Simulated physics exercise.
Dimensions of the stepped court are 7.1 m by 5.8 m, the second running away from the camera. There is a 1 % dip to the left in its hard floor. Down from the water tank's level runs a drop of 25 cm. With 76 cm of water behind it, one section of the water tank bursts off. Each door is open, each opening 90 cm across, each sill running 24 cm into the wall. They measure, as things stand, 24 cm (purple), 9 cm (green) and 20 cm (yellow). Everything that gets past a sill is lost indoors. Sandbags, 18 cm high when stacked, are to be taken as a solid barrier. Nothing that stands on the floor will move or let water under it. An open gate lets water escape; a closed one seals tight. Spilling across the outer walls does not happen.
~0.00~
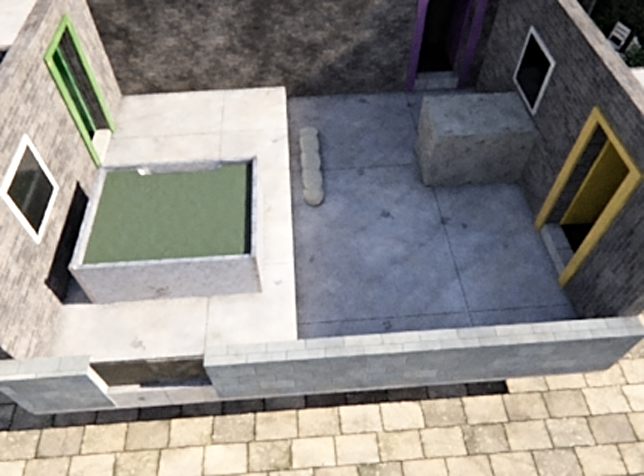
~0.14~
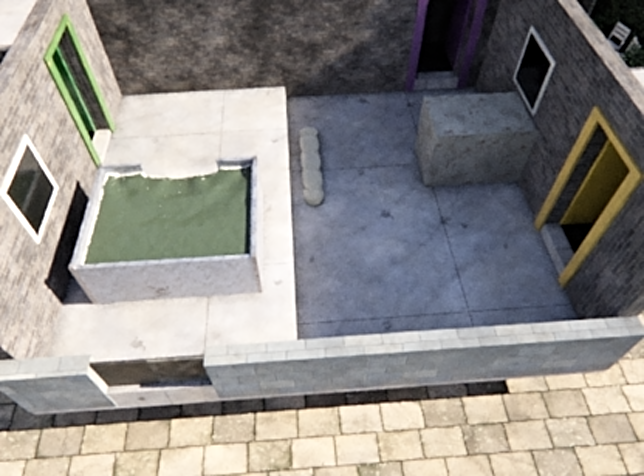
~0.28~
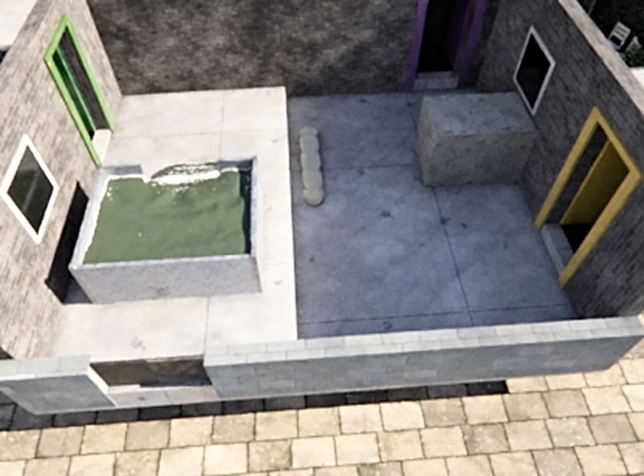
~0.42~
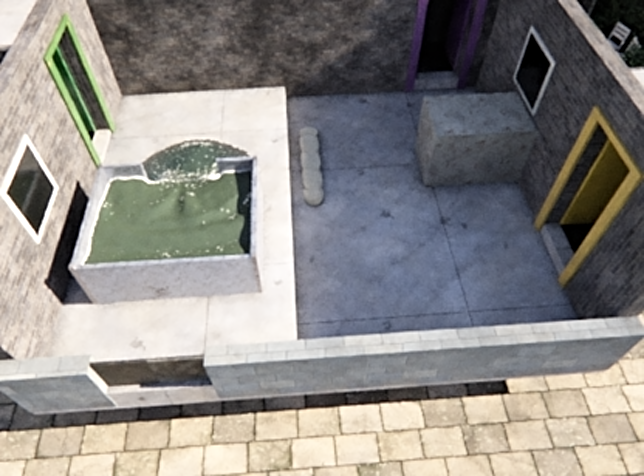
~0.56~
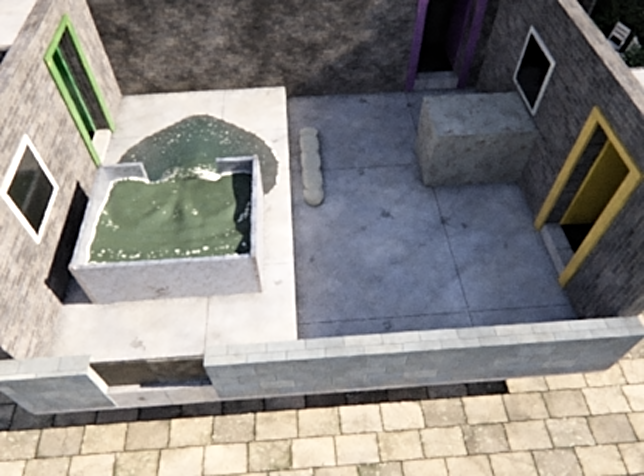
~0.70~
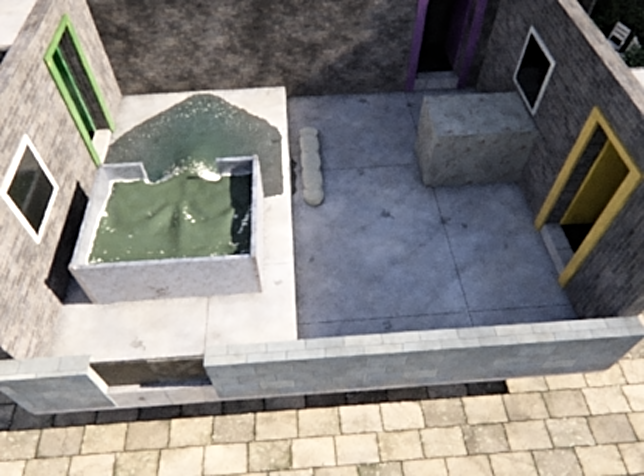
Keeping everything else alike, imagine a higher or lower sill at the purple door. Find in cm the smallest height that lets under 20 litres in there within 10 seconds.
The smallest such height is close to 17 cm.
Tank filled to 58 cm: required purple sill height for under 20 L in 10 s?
Required height: Approx. 11.0 cm.
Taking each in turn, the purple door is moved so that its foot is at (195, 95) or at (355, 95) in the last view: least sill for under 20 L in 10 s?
Roughly 30 cm, then roughly 11.0 cm.
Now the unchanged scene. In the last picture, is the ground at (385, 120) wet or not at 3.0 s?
Looks like it's soaked.
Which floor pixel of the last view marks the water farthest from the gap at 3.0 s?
(473, 88).
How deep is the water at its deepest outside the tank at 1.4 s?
54 cm.
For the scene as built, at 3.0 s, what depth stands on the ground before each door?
In cm: Purple 4, green 21, yellow 0.
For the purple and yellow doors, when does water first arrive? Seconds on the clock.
Arrival: Purple 2.2 s, yellow not in the 10 s.
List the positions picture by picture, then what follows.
The first picture shows still water, 76 cm deep, in the water tank at (173, 211); the purple door at (444, 44) is dry.
In the second picture, the front is at a hidden place, 0.3 m from the gap on the far side; 0.3 m2 of floor is wet, 76 cm left at the back.
In the third picture, water pours out on the far side and has run 0.8 m, to a hidden place; about 13 cm deep outside, 76 cm at the back.
In the fourth picture, the front is at (183, 144), 1.4 m from the gap on the far side; 2.2 m2 of floor is wet, 72 cm left at the back.
In the fifth picture, the front is at (193, 118), 2.1 m from the gap on the far side; 4.2 m2 of floor is wet, 64 cm left at the back.
In the sixth picture, water pours out on the far side and has run 2.8 m, to (196, 96); about 5 cm deep outside, 65 cm at the back; the purple door at (444, 44), 5.5 m from the gap, is still 3.5 m from the nearest water.
After 1.4 s water covers 25 % of the floor, deepest (54 cm) near (131, 96); it has not reached the purple door.
After 3.0 s water covers 45 % of the floor, deepest (28 cm) near (161, 137); 4 cm at the purple door, 0 litres in over its 24 cm sill.
After 10.0 s water covers 85 % of the floor, deepest (16 cm) near (289, 104); 12 cm at the purple door, 1 litre in over its 24 cm sill.
At the purple door as built, the water arrived by 2.3 s and peaked near 22 cm at 5.6 s.
Run again over the same 10 s with other heights there, 42 litres in over 14 cm, 8 litres over 19 cm. The limit of 20 litres is kept from about 17 cm up.
